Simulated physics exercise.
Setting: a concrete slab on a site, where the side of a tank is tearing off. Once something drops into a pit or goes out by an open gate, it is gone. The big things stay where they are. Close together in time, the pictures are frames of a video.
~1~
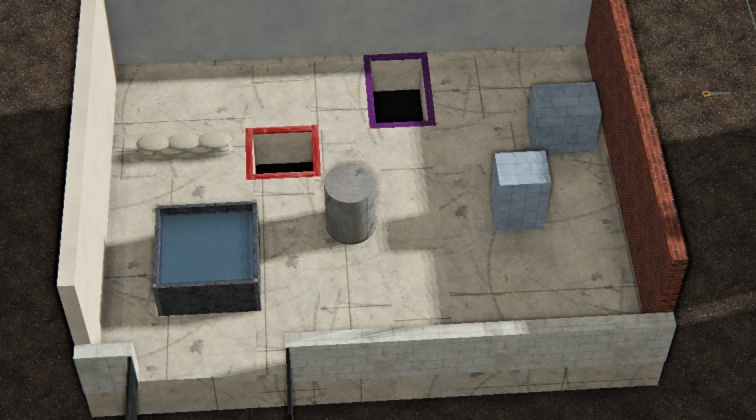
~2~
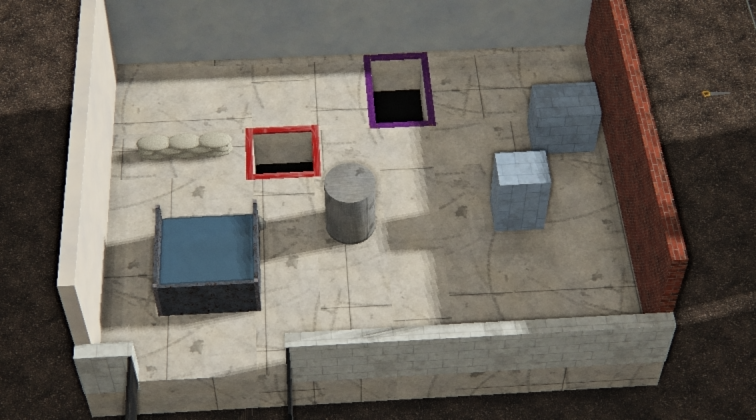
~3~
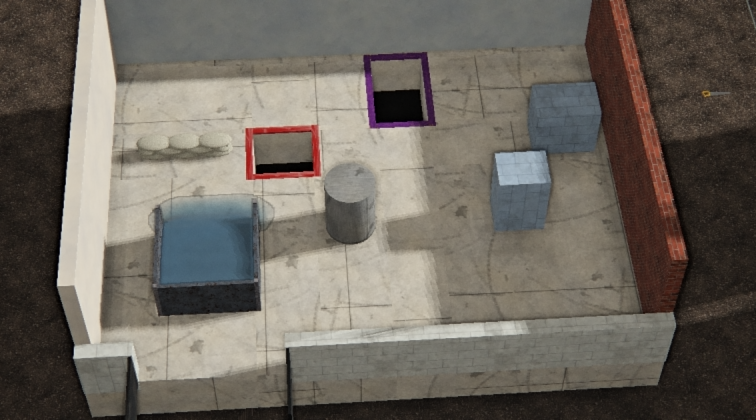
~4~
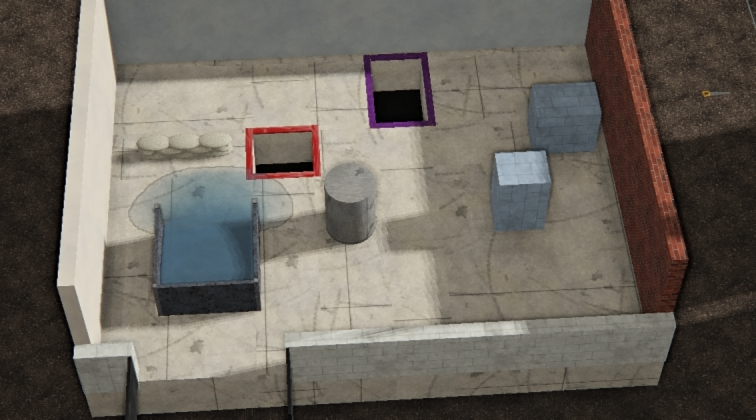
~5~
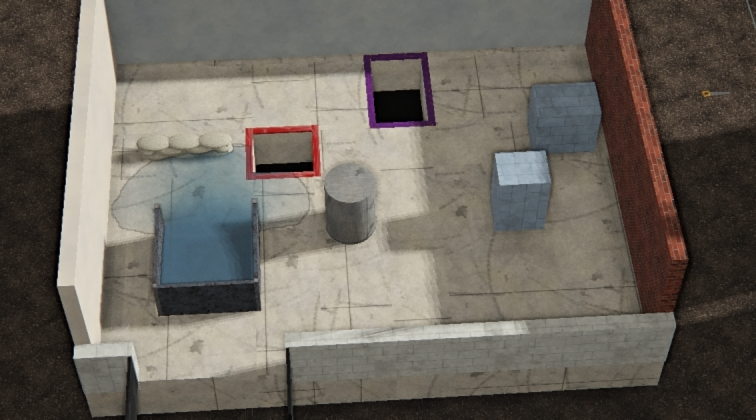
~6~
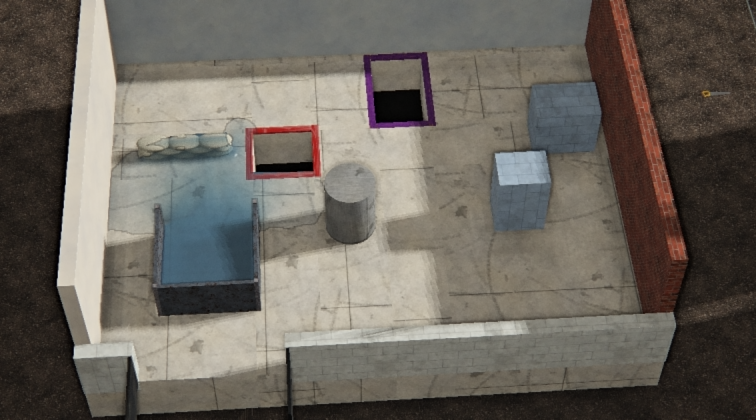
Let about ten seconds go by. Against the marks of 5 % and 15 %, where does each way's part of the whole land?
My prediction: The gate swallows five to fifteen per cent. The purple pit swallows five to fifteen per cent. The red pit swallows beyond fifteen per cent.
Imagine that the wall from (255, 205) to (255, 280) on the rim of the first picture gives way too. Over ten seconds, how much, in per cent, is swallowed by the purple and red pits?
The purple pit takes 14 per cent and the red pit 10 per cent.
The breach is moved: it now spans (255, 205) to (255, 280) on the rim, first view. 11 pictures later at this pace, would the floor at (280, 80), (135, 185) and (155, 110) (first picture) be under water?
Listed in order, they come out without a puddle, without a puddle and without a puddle.
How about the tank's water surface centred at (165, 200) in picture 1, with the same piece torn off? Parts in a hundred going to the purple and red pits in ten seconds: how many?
Within ten seconds the purple pit collects 20 percent of the total and the red pit 35 percent.
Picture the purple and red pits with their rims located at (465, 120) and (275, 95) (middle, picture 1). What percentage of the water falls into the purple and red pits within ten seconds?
Purple share 15%, red share 25%.
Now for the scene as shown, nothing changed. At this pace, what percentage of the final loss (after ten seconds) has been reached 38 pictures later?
Log: Around 80 %, estimated.
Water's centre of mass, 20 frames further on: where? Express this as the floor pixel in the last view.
I'd place it roughly at (191, 191).
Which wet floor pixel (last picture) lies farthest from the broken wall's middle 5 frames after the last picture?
Somewhere close to (272, 64).
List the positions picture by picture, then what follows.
In the first frame, the tank at (206, 247) is whole and still.
In the second frame, the front is at a hidden place, out from the gap on the tank's far side.
In the third frame, the front is at (265, 207), out from the gap on the tank's far side.
In the fourth frame, water pours out on the tank's far side and has run to (265, 178).
In the fifth frame, the front is at (242, 149), out from the gap on the tank's far side.
In the sixth frame, the front is at (242, 122), out from the gap on the tank's far side.
A moment on, water covers 15 % of the floor; the gate 0 %, the purple pit 0 %, the red pit 11 %.
Next, water covers 20 % of the floor; the gate 0 %, the purple pit 0 %, the red pit 24 %.
Then, water covers 25 % of the floor; the gate 0 %, the purple pit 1 %, the red pit 34 %.
Later, water covers 35 % of the floor; the gate 4 %, the purple pit 4 %, the red pit 43 %.
In the end, water covers 35 % of the floor; the gate 9 %, the purple pit 9 %, the red pit 48 %.
